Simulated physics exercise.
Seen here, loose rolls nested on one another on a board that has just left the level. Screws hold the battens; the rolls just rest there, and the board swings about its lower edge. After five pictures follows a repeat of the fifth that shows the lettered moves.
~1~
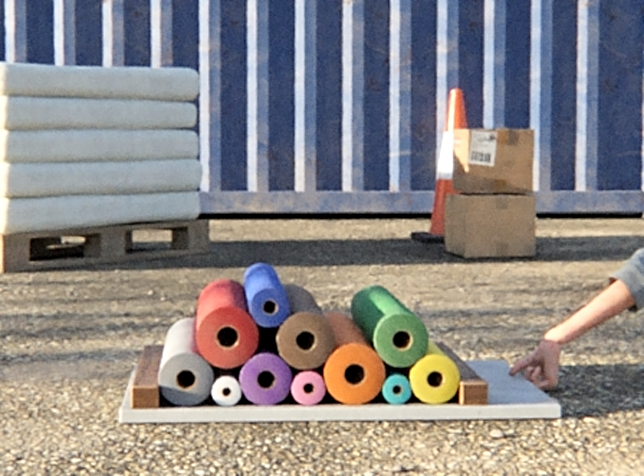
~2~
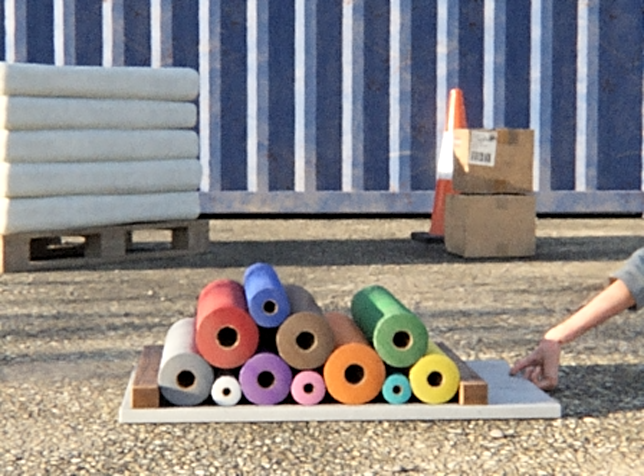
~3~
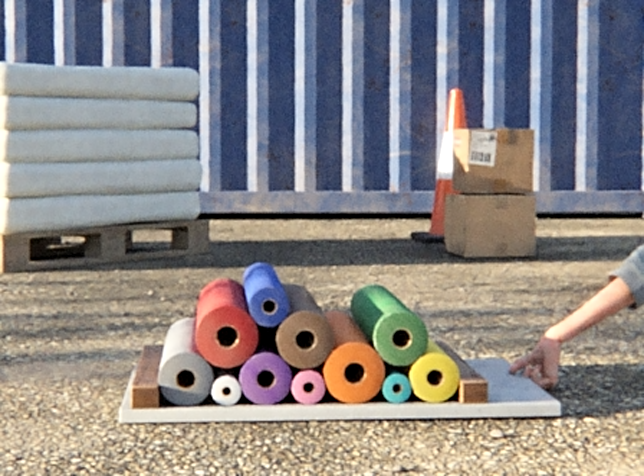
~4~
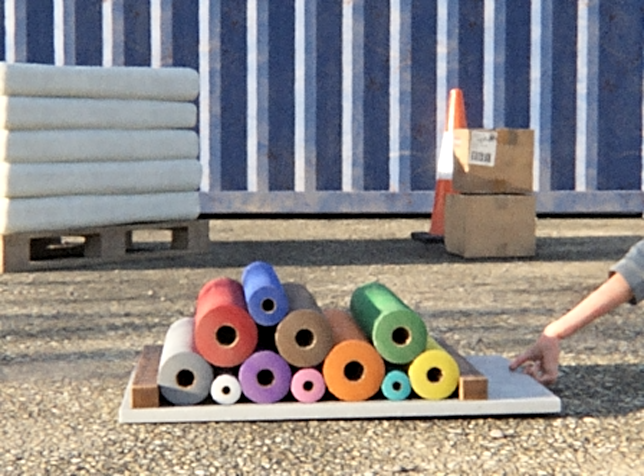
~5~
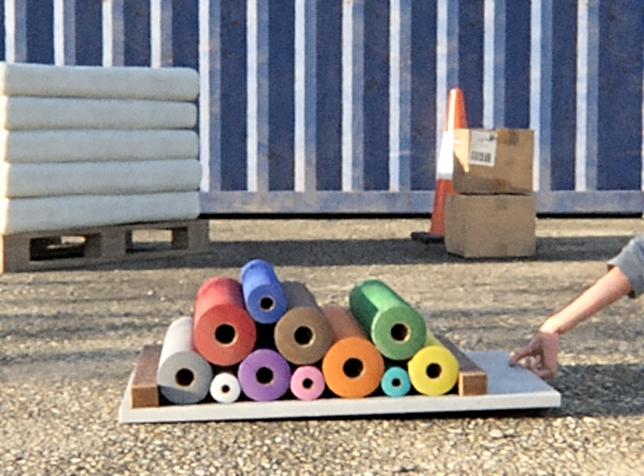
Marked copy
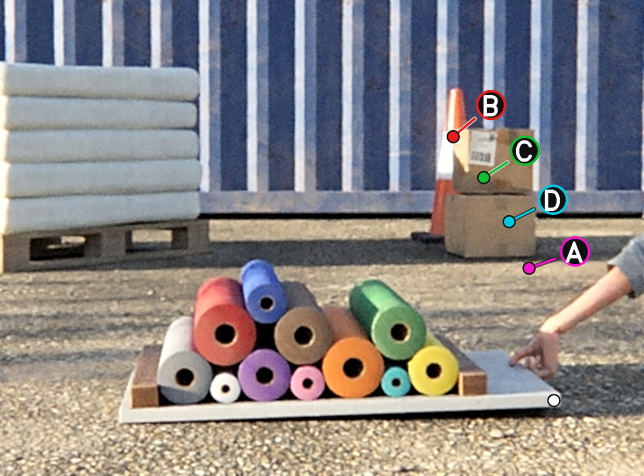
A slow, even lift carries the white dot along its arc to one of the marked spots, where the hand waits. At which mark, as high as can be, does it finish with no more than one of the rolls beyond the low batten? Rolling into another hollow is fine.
B is the limit.
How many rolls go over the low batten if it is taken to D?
At D the number is none.
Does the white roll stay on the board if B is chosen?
Yes, with B.
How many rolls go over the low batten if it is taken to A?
With A, none.
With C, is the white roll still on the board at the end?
Yes.
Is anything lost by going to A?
No, at A.
On the marked copy, A at (529, 268); B at (453, 137); C at (484, 178); D at (509, 222); the white dot at (554, 401).
With B. Early on, board at 21°.
Further on, board at 39°.
At the end, board at 40°, none over the low batten.
As for the rest, A none over the low batten; C none over the low batten; D none over the low batten.
